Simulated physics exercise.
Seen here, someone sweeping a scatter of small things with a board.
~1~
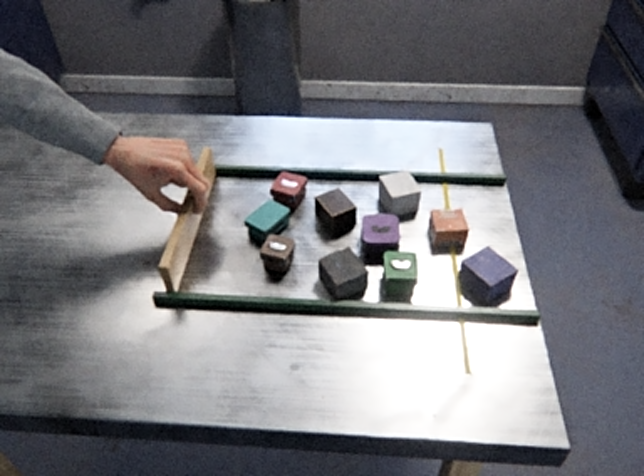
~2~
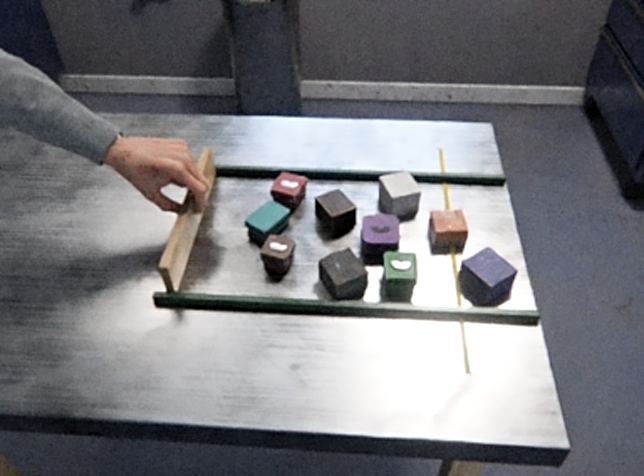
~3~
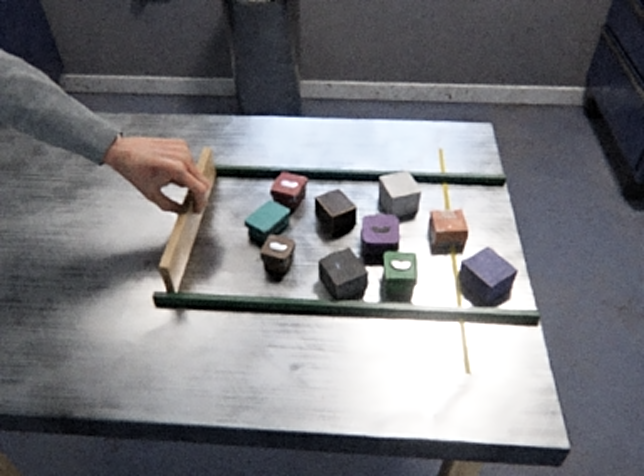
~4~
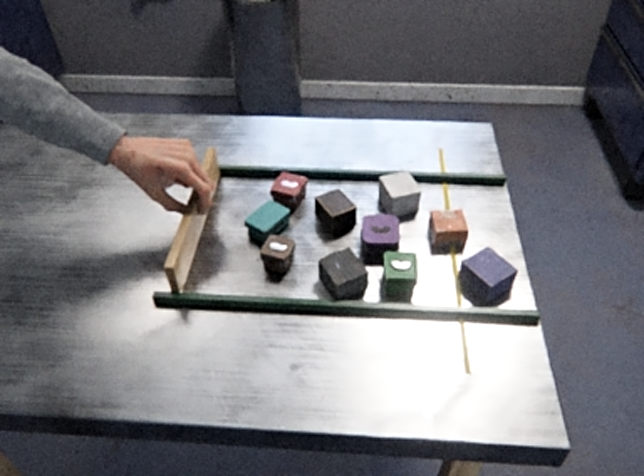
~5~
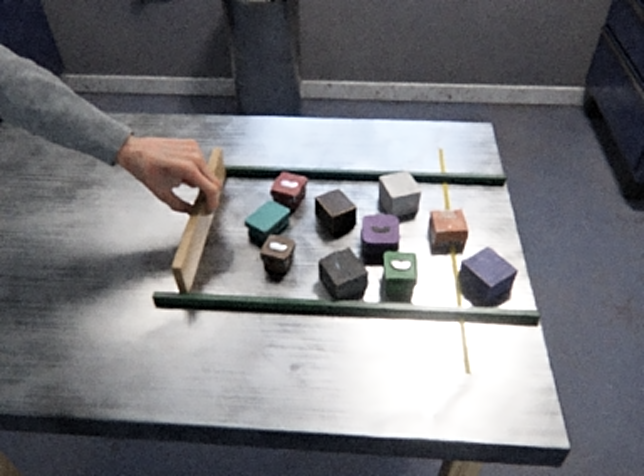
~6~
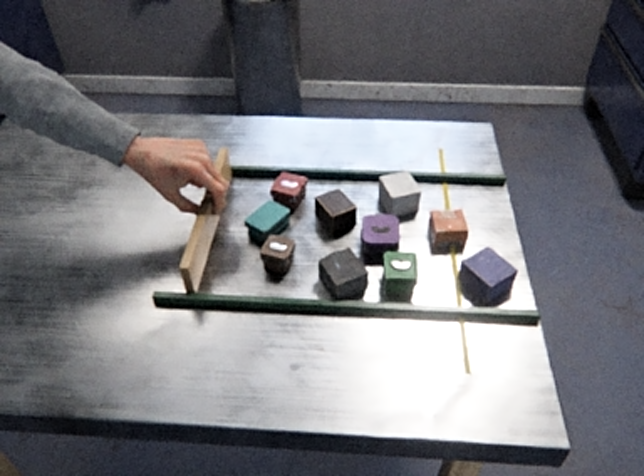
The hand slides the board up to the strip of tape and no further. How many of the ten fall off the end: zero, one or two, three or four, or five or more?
The number that fall off is one or two.
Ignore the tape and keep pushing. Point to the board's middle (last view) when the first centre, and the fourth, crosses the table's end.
Its middle is around (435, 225) and later (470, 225).
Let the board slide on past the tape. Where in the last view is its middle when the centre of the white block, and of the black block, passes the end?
For the white block at (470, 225), for the black block at (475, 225).
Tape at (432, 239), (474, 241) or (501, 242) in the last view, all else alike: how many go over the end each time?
In that order 0, 4 and 6.
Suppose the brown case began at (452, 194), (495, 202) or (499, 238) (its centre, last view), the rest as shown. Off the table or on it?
In turn it drops off; falls; is lost.
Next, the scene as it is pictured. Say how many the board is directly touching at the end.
That makes 4.
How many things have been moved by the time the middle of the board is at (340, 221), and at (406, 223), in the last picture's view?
By then 7, and 10.
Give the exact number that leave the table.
Exactly 2.
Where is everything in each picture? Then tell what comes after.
In the first picture, blue block (487, 274); orange box (448, 228); white block (399, 194); board (191, 215); tape (452, 239).
In the second picture, orange box (448, 228); red case (289, 191).
In the third picture, white block (399, 194); turquoise case (268, 222).
In the fourth picture, blue block (487, 274); brown case (279, 254).
In the fifth picture, orange box (448, 228); grey box (343, 274).
In the sixth picture, blue block (487, 274); orange box (448, 228); white block (399, 194); board (209, 215); tape (452, 239).
Early on, none off yet; blue block at rest near (487, 274); orange box at rest near (448, 228); white block at rest near (399, 194).
Finally, the number that fall off is one or two; lost, orange box and blue block.
